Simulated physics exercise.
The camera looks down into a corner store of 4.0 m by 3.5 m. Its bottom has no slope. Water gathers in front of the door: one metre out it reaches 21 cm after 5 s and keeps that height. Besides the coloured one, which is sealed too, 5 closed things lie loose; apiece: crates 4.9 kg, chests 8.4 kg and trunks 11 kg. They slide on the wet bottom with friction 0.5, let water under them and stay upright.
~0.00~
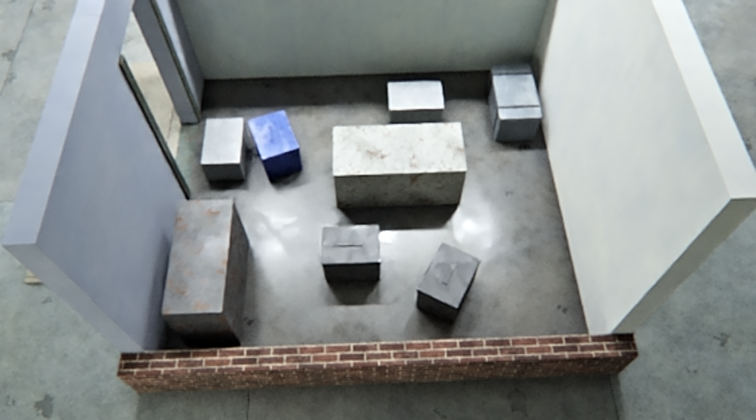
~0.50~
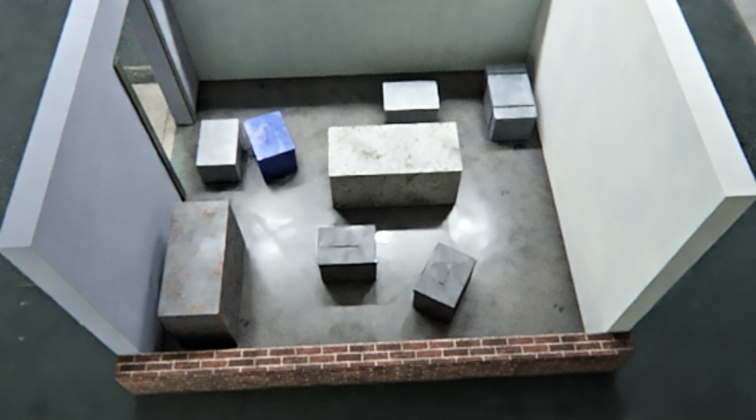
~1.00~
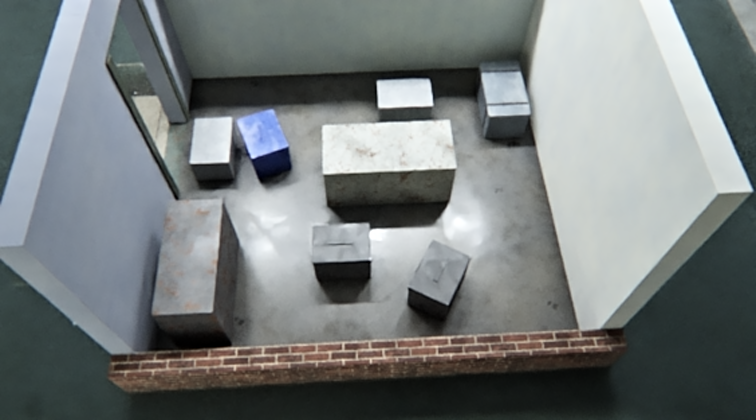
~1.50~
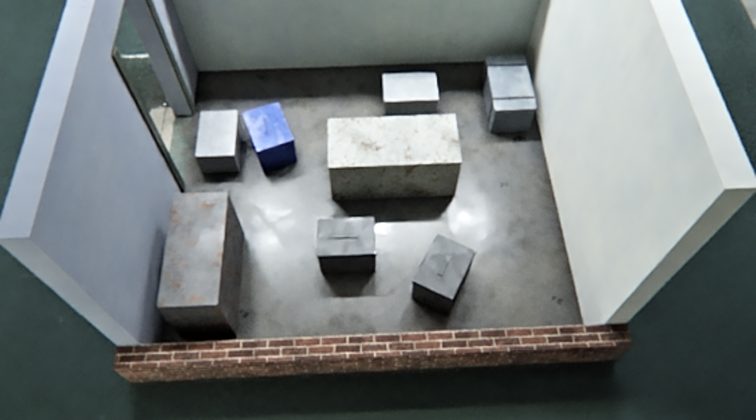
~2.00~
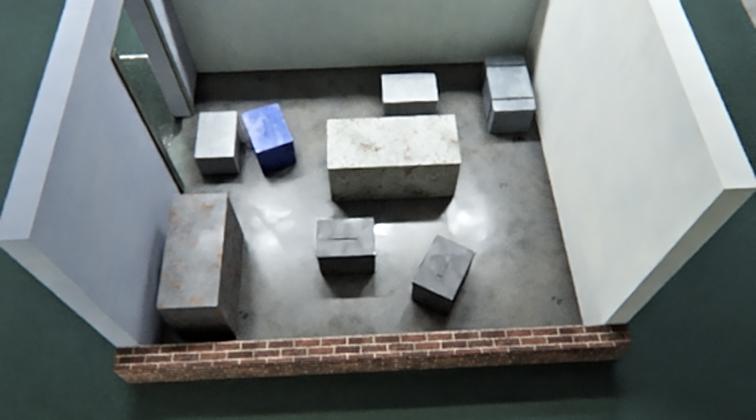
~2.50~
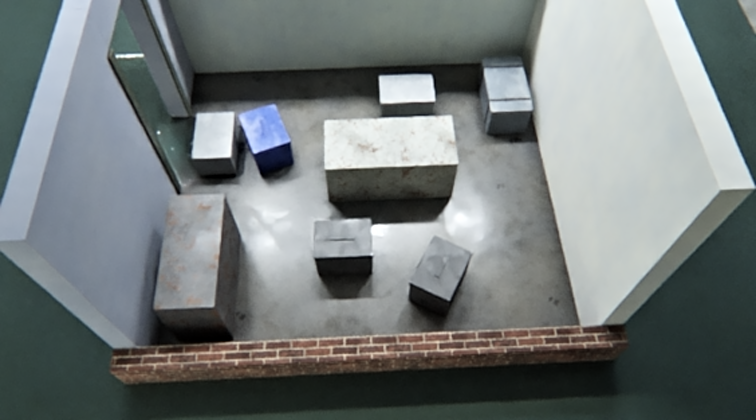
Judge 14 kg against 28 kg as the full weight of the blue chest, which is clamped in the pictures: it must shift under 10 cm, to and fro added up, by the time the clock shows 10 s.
Verdict: Neither weight holds it.
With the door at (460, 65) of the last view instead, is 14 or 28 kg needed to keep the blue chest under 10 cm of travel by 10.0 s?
In that case the lower weight is enough.
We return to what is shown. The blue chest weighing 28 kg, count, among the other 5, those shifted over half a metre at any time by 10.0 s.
5 of them.
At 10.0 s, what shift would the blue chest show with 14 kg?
Roughly 300 cm.
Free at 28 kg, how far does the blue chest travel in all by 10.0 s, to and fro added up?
About 40 cm.
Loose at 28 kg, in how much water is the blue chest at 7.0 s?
About 6 cm.
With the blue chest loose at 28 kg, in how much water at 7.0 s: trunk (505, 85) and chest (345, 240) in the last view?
About 4 and 4 cm.
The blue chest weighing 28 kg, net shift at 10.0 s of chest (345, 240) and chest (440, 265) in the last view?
In turn: 150 cm, 100 cm.
After 3.5 s the blue chest would be 0 cm from its start with 14 kg and 0 cm from its start with 28 kg; 3 cm of water round it then.
After 4.5 s the blue chest would be 19 cm from its start with 14 kg and 0 cm from its start with 28 kg; 5 cm of water round it then.
After 7.0 s the blue chest would be 119 cm from its start with 14 kg and 27 cm from its start with 28 kg; 6 cm of water round it then.
After 10.0 s the blue chest would be 277 cm from its start with 14 kg and 44 cm from its start with 28 kg; 7 cm of water round it then.
